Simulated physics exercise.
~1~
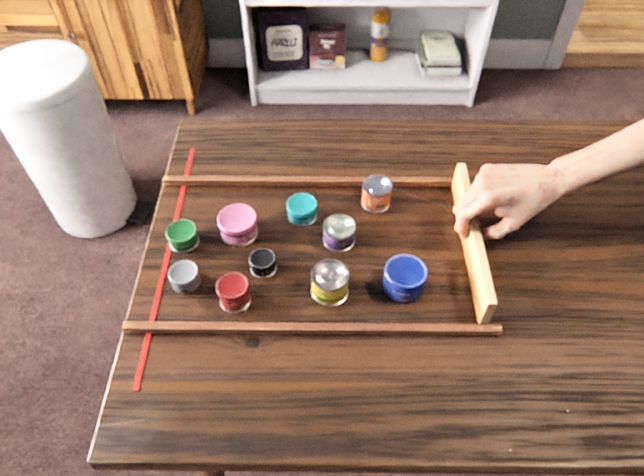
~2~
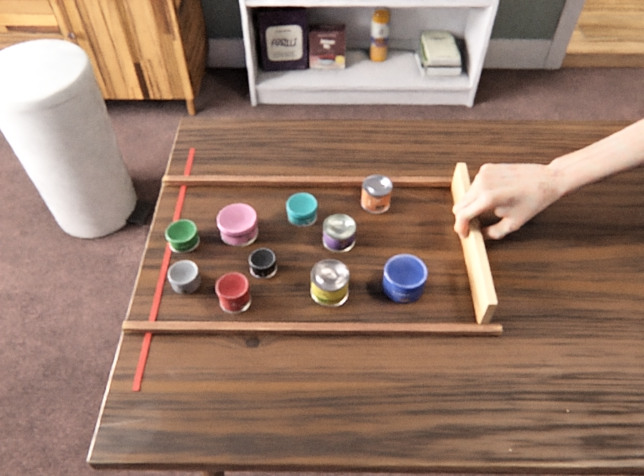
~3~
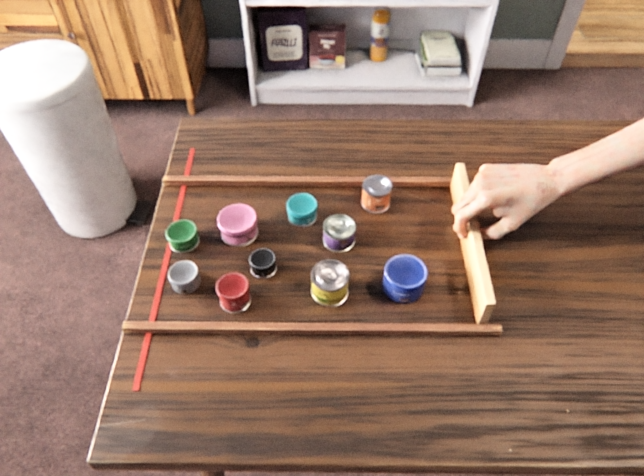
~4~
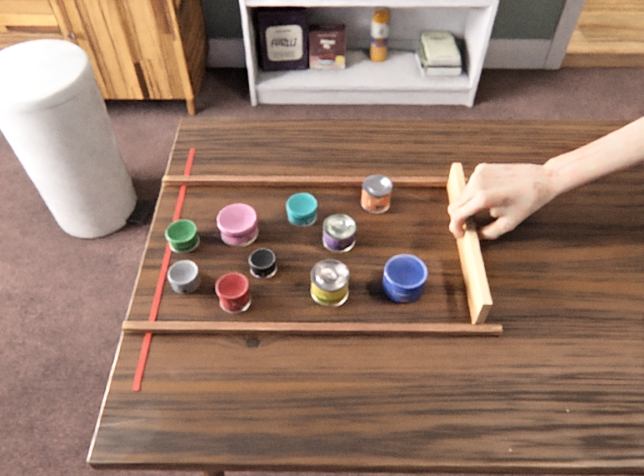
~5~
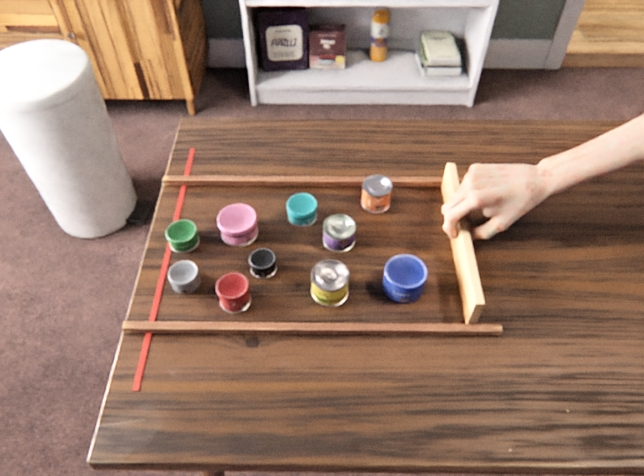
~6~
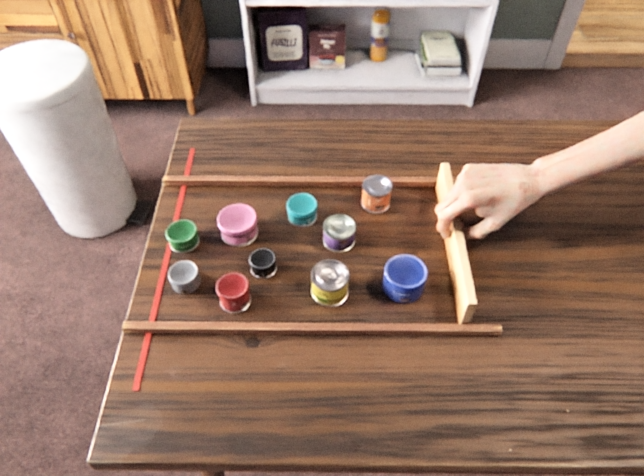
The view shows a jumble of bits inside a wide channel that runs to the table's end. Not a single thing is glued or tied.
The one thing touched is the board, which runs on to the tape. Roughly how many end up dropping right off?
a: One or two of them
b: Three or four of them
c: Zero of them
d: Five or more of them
Five or more of them (d).
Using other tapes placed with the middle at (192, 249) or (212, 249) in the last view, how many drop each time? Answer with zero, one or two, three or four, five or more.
So for the first place I'd say either three or four, and for the second just one or two.
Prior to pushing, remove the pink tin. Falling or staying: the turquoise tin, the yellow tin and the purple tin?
Turquoise tin still up; yellow tin down; purple tin still up.
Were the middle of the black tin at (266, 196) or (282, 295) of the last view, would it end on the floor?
One place after the other: It ends up falling; it keeps its spot.
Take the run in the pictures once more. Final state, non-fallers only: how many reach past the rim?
4 in all.
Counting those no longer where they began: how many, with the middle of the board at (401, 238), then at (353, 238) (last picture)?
Counts: 1, 4.
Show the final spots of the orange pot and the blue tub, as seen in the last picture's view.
(166, 187) and (137, 275), roughly.
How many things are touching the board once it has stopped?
Counting them up gives 4.
A little later, none off yet; green pot at rest near (183, 236); grey tub at rest near (185, 277); pink tin at rest near (238, 225).
When it is over, the number that fall off is five or more; down, yellow tin, black tin, red tin, pink tin, grey tub and green pot.
